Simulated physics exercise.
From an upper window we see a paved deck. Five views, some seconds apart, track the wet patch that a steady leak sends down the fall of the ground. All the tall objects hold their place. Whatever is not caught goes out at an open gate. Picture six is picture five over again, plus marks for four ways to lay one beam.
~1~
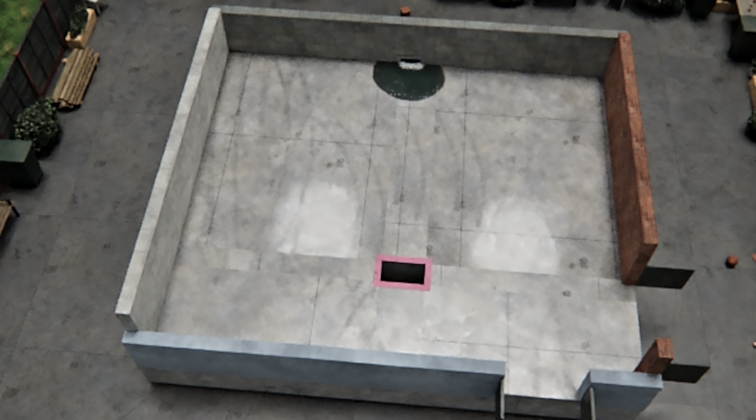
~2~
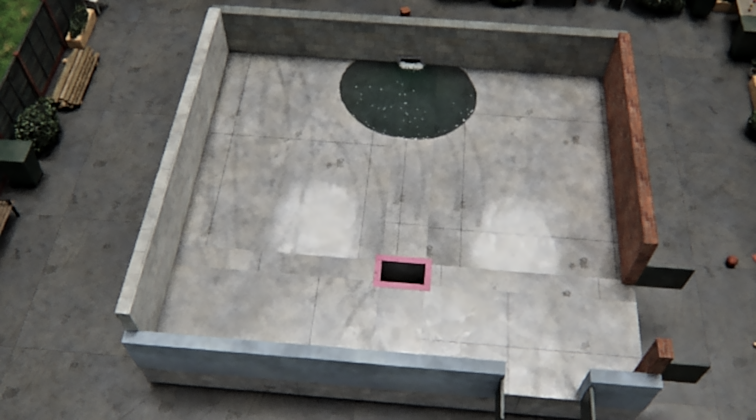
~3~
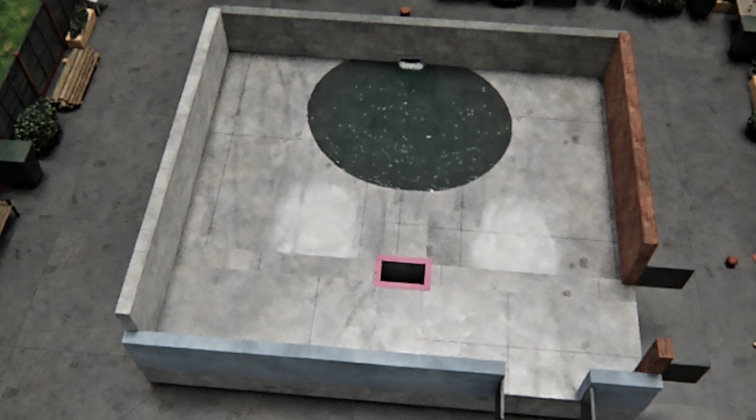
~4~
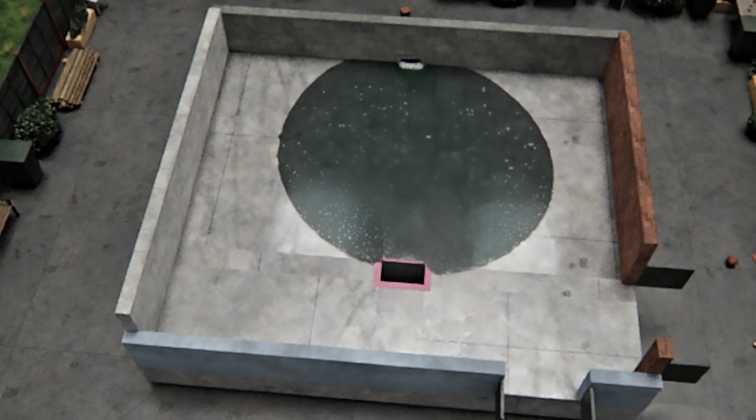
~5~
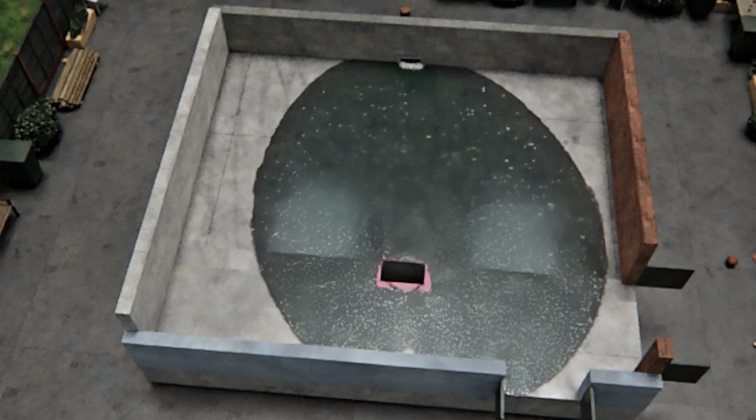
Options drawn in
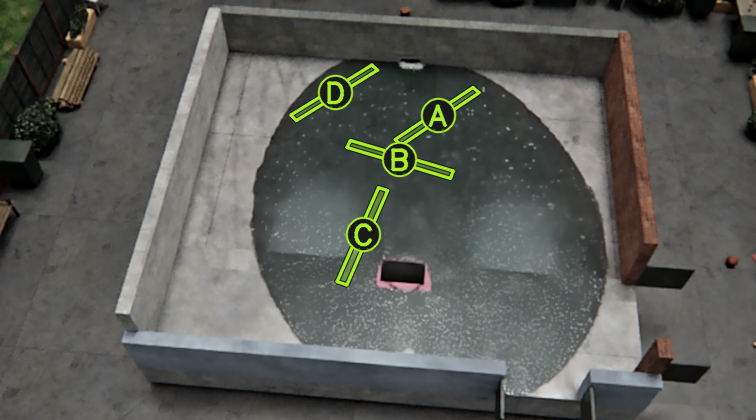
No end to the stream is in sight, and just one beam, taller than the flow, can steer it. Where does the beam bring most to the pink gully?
It is D.
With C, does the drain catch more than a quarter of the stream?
No.
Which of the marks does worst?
Spot B.
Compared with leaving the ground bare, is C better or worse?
Spot C is worse.
In lime, A from (398, 142) to (476, 90); B from (348, 143) to (451, 174); C from (341, 283) to (383, 189); D from (293, 117) to (374, 67).
Choosing A, about 14 % of the stream goes into the pink gully, about 85 % out by the gates.
Choosing B, about 4 % of the stream goes into the pink gully, about 94 % out by the gates.
Choosing C, about 12 % of the stream goes into the pink gully, about 85 % out by the gates.
Choosing D, about 22 % of the stream goes into the pink gully, about 75 % out by the gates.
